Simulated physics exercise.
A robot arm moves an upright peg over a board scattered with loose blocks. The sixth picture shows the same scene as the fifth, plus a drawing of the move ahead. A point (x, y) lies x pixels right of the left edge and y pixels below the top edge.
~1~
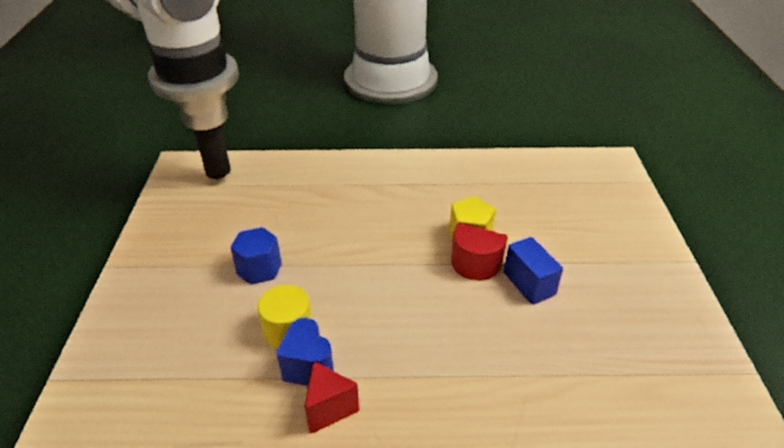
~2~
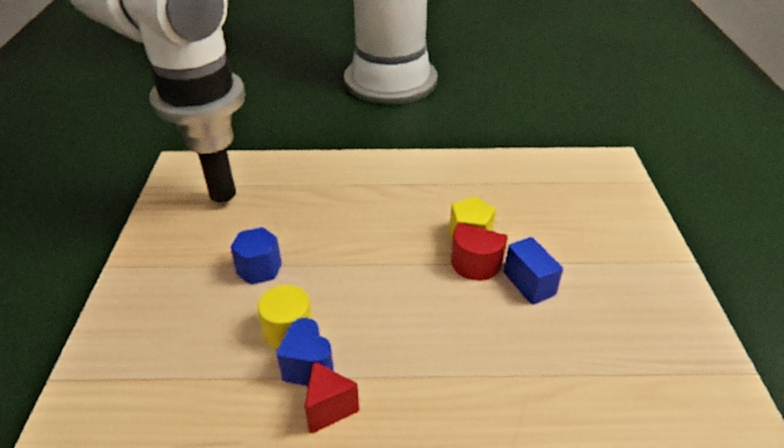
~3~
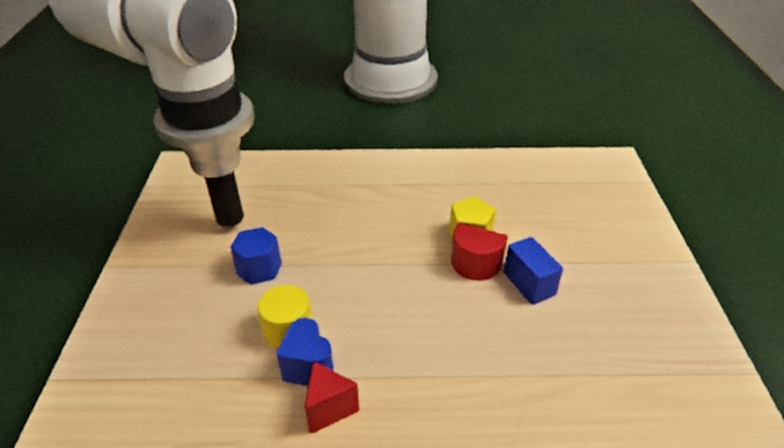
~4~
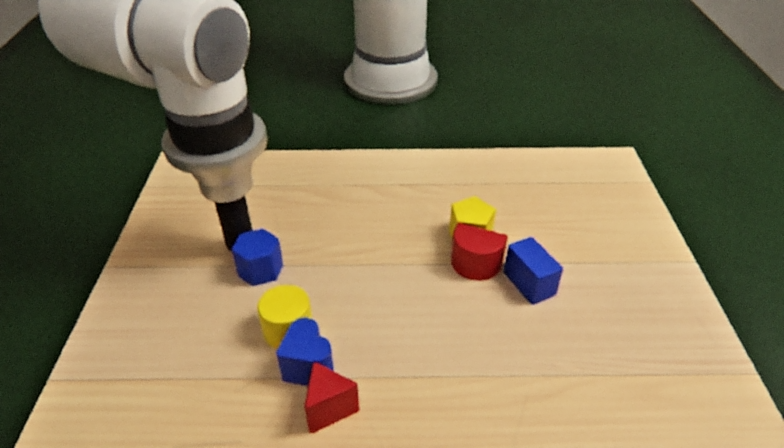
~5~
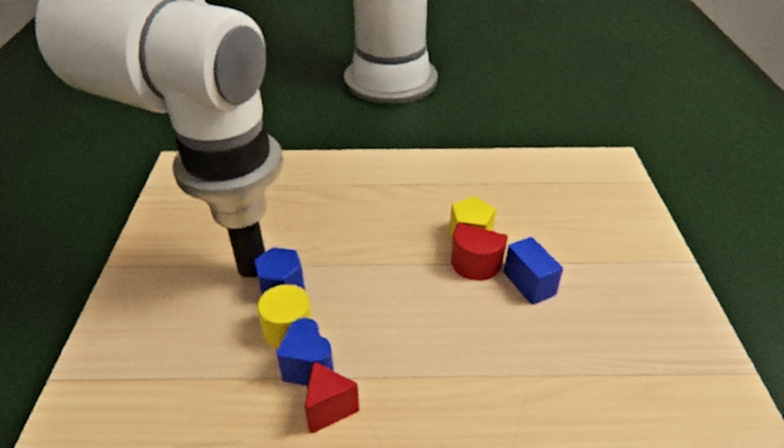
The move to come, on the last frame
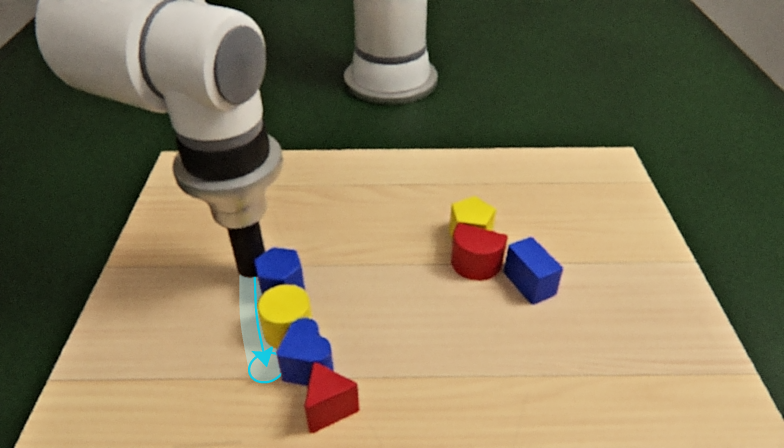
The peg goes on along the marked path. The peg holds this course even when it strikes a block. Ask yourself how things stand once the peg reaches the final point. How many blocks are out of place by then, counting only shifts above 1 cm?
My count: 3 or more.
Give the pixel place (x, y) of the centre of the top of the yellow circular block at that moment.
If I read the scene right, the answer is (301, 314).
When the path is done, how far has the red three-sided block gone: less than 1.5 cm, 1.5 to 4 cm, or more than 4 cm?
If I had to pick, the red three-sided block travels less than 1.5 cm here.
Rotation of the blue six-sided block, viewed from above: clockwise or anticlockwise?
The sense of turning is anti-clockwise.
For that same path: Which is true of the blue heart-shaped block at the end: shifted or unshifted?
It leaves its spot.
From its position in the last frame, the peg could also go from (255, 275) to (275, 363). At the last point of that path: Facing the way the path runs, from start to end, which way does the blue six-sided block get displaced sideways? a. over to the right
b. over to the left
Answer: B.
Drawn move, from (255, 275) over (256, 303) and (260, 334) to (267, 367).
The first path, step by step. One third of the way, peg (254, 296); blue six-sided block (290, 269), turned 40° anticlockwise; yellow circular block (288, 307); blue heart-shaped block (306, 347).
Two thirds of the way, peg (258, 326); blue six-sided block (290, 269), turned 40° anticlockwise; yellow circular block (296, 311); blue heart-shaped block (314, 349), turned 15° clockwise; red three-sided block (326, 390), turned 15° anticlockwise.
At the end, peg (265, 359); blue six-sided block (290, 269), turned 40° anticlockwise; yellow circular block (301, 314); blue heart-shaped block (320, 349), turned 30° clockwise; red three-sided block (326, 390), turned 15° anticlockwise.
